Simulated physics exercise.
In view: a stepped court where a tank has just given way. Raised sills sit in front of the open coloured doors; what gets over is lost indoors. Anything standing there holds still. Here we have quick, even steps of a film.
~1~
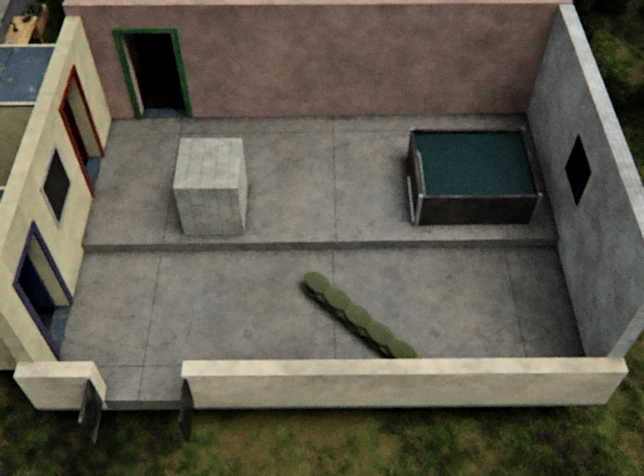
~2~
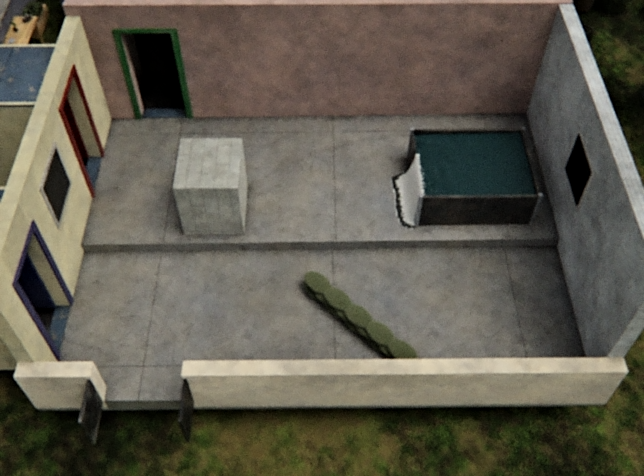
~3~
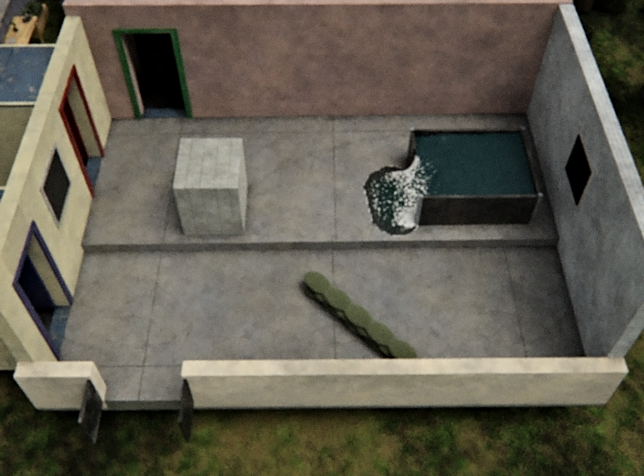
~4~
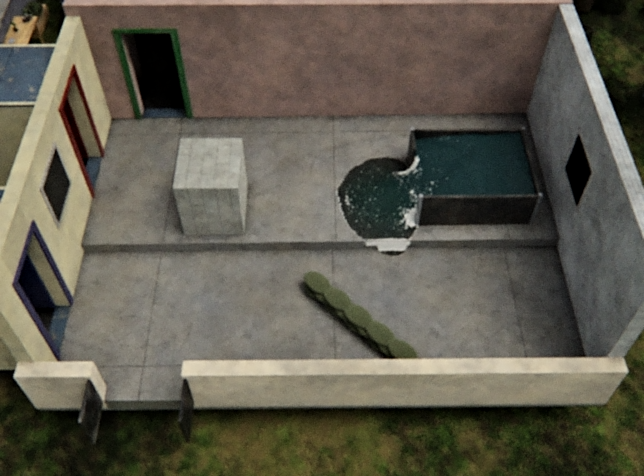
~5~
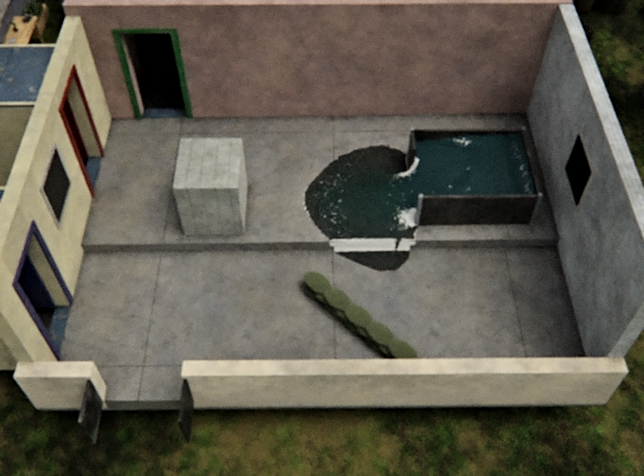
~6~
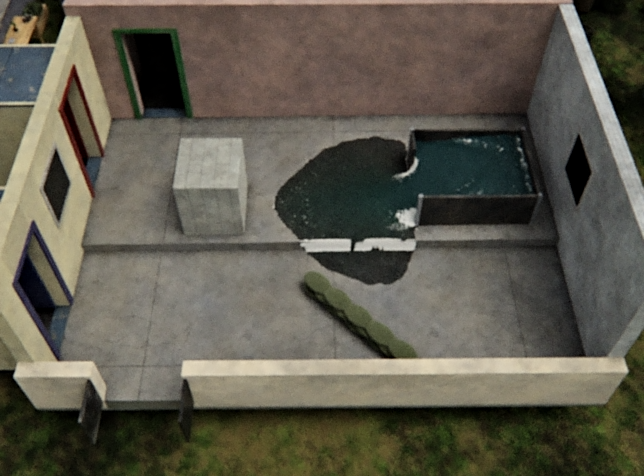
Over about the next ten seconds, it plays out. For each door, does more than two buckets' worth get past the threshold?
The green door will receive over two buckets; the red door will receive over two buckets; the blue door will receive over two buckets.
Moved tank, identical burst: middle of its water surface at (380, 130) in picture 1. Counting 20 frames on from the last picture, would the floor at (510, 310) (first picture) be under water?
Answer: Free of water.
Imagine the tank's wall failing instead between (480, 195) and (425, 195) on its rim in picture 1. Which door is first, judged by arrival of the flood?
I'd say the door marked blue.
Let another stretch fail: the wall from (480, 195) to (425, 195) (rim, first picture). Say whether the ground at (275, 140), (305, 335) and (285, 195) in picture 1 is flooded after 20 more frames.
In the order given: Untouched, swamped and untouched.
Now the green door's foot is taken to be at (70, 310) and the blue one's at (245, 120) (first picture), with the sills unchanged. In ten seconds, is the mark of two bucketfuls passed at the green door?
Then: The green one takes more.
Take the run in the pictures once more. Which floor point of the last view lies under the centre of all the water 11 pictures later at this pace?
My reading is close to (370, 203).
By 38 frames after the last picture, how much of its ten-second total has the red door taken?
About 50 per cent.
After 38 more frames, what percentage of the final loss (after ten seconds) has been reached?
About 50 per cent.
A moment on, water covers 25 % of the floor; the green door not reached, the red door not reached, the blue door not reached.
Next, water covers 40 % of the floor; the green door not reached, the red door not reached, the blue door not reached.
Then, water covers 55 % of the floor; the green door over two buckets in, the red door under two buckets in, the blue door over two buckets in.
Later, water covers 65 % of the floor; the green door over two buckets in, the red door over two buckets in, the blue door far over two buckets in.
In the end, water covers 70 % of the floor; the green door over two buckets in, the red door over two buckets in, the blue door far over two buckets in.
